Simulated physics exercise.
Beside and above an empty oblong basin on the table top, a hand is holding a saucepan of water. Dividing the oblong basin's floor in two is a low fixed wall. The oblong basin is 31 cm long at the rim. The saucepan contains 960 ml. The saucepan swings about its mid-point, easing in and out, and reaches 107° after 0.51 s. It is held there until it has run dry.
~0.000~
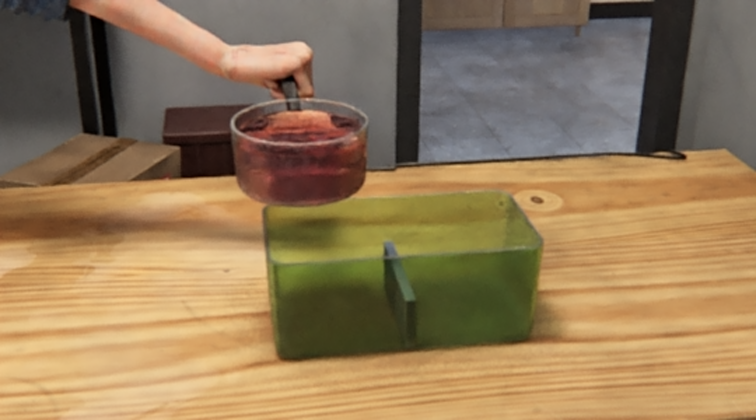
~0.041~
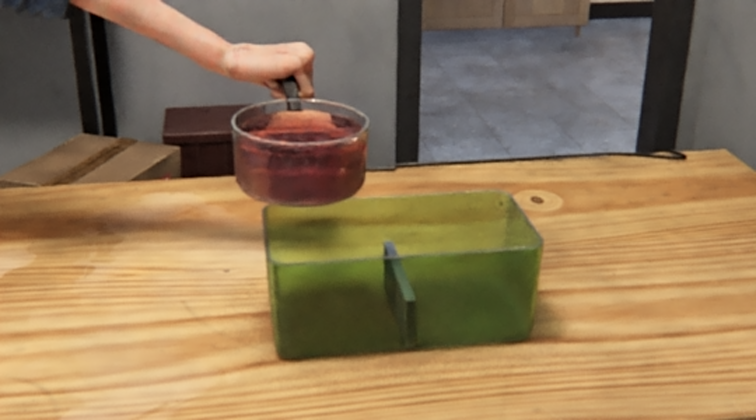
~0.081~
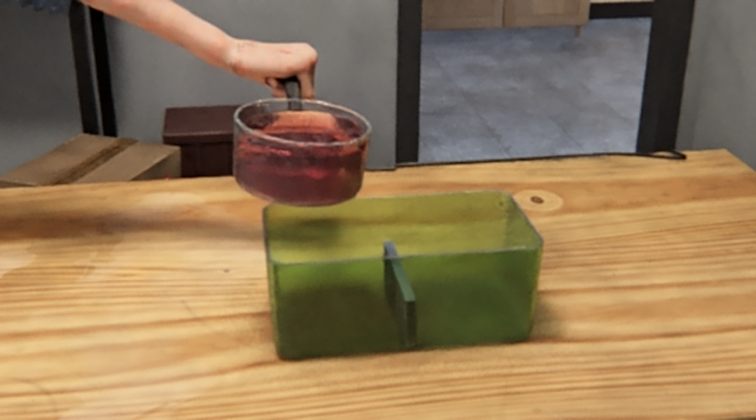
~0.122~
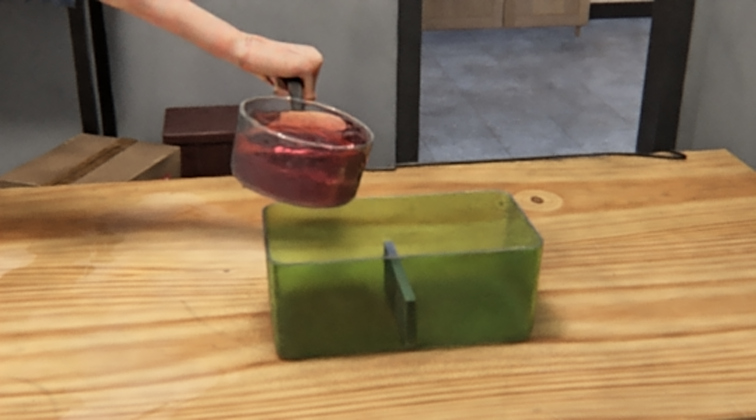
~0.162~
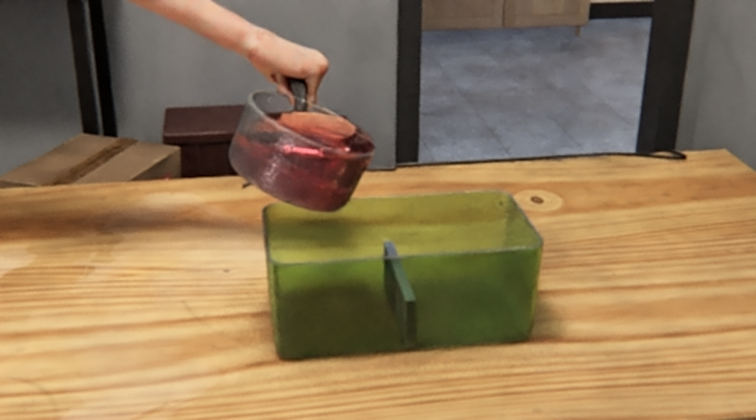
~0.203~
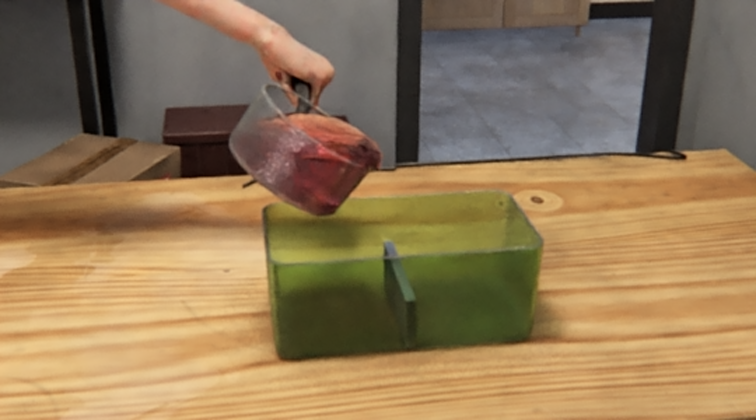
A hand reaches in from the upper left over a pale wooden table in a grey-walled room, seen from slightly above by a still camera. It grips a clear saucepan of red liquid above the left side of an empty, see-through green oblong basin with a low divider, cardboard box behind. The saucepan tilts slowly, then faster, to the right, its liquid shifting toward the lowered rim.
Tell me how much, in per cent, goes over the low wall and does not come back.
I would say about 39 per cent.
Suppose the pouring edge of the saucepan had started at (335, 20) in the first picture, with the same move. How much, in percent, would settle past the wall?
40 %.
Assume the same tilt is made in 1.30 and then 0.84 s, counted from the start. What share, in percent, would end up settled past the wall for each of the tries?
About 70 %, then about 60 %.
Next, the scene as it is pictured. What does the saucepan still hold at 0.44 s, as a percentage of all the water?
About 20 percent.
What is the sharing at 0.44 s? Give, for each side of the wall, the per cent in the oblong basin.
Left roughly 22, right roughly 34.
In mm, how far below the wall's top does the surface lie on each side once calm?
Some 36 mm on the left and 44 mm on the right.
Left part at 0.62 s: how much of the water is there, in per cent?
That share comes to around 52 in a hundred.
After 0.44 s the tilt is 103° and 20 per cent is still to pour, 23 is left of the wall and 33 right of it.
After 0.62 s the tilt is 107° and 4 per cent is still to pour, 52 is left of the wall and 38 right of it.
After 0.81 s the tilt is 107° and 0 per cent is still to pour, 57 is left of the wall and 39 right of it.
After 1.01 s the tilt is 107° and 0 per cent is still to pour, 58 is left of the wall and 39 right of it.
In the end 58 per cent lies left of the wall, 39 right of it and 2 outside.
